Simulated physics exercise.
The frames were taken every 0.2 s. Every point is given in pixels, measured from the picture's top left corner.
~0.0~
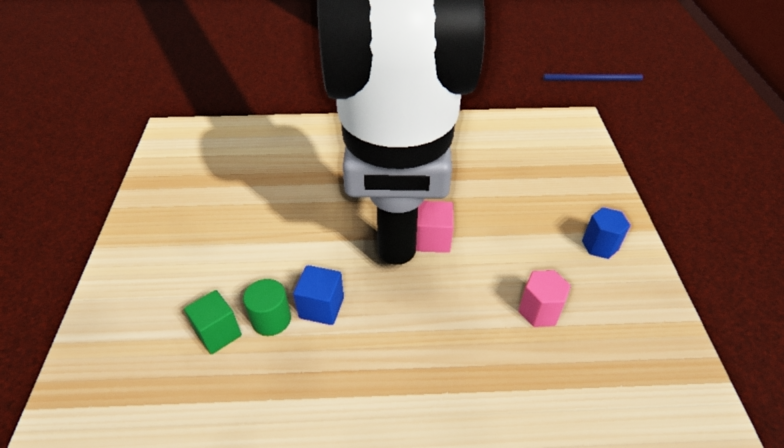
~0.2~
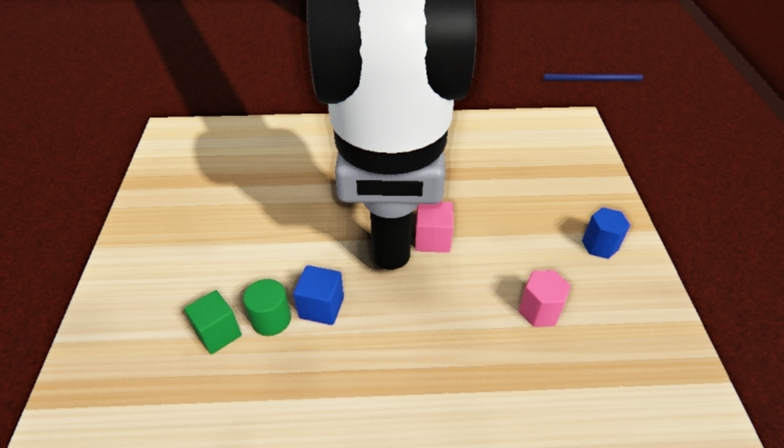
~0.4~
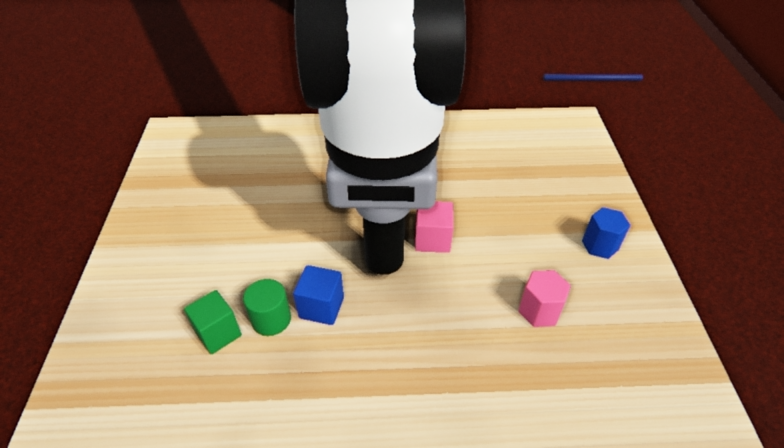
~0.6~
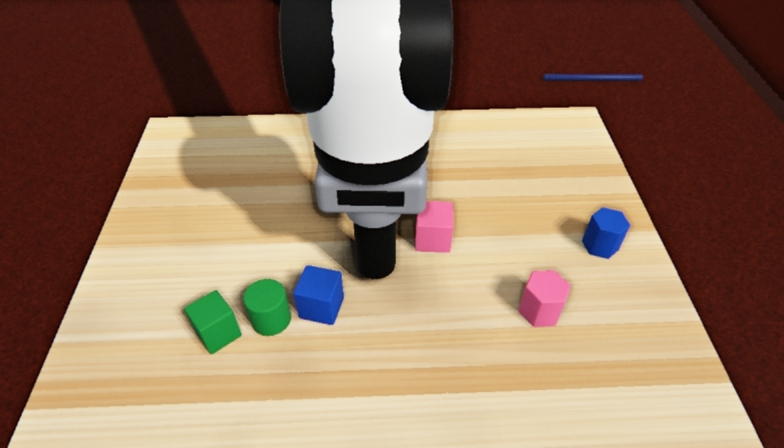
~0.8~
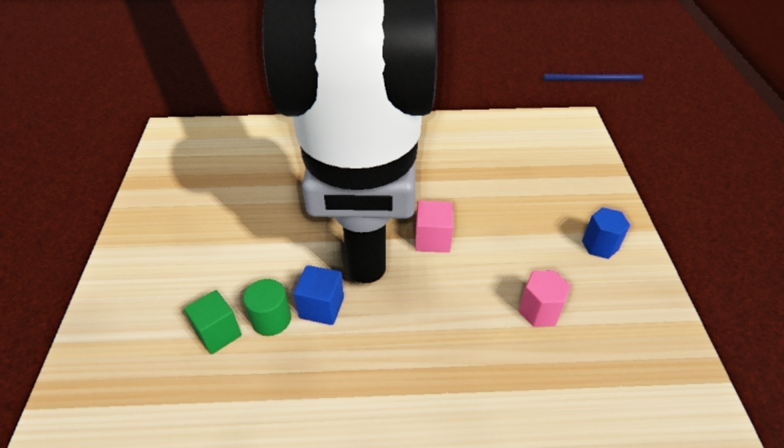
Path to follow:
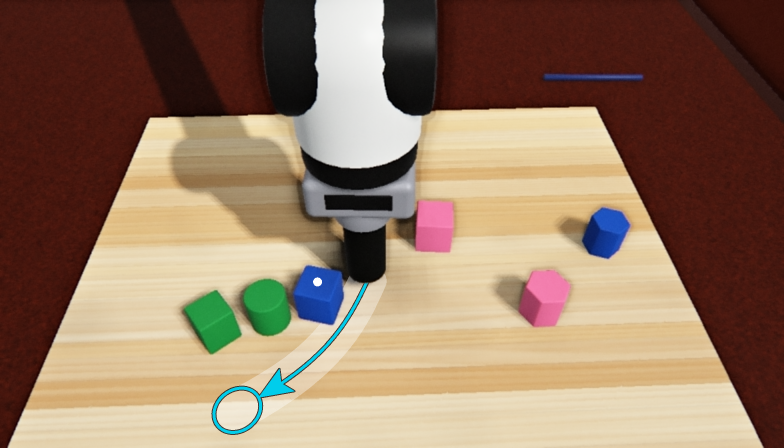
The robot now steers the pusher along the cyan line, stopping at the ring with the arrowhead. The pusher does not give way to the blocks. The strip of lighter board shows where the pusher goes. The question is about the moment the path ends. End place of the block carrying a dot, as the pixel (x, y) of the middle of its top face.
Expect it around (266, 319).
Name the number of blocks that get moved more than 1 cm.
The push moves two blocks more than 1 cm.
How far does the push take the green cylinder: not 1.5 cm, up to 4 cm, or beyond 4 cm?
1.5 to 4 cm.
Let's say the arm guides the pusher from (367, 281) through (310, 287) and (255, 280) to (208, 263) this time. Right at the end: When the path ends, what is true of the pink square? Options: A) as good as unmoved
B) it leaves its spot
I choose A.
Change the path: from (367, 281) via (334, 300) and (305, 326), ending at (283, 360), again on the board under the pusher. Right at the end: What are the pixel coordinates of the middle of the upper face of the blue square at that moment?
I think it will end close to (230, 351).
The line goes from (367, 281) through (342, 327) and (298, 372) to (237, 410); the dot is on the blue square.
The first path, step by step. One third of the way, pusher at (339, 316); green square at (203, 310); green cylinder at (244, 295); blue square at (289, 305), turned 40° clockwise.
Two thirds of the way, pusher at (294, 360); green square at (202, 310); green cylinder at (242, 293); blue square at (267, 319), turned 120° clockwise.
At the end, pusher at (232, 399); green square at (202, 310); green cylinder at (242, 293); blue square at (266, 319), turned 125° clockwise; pink square unmoved.
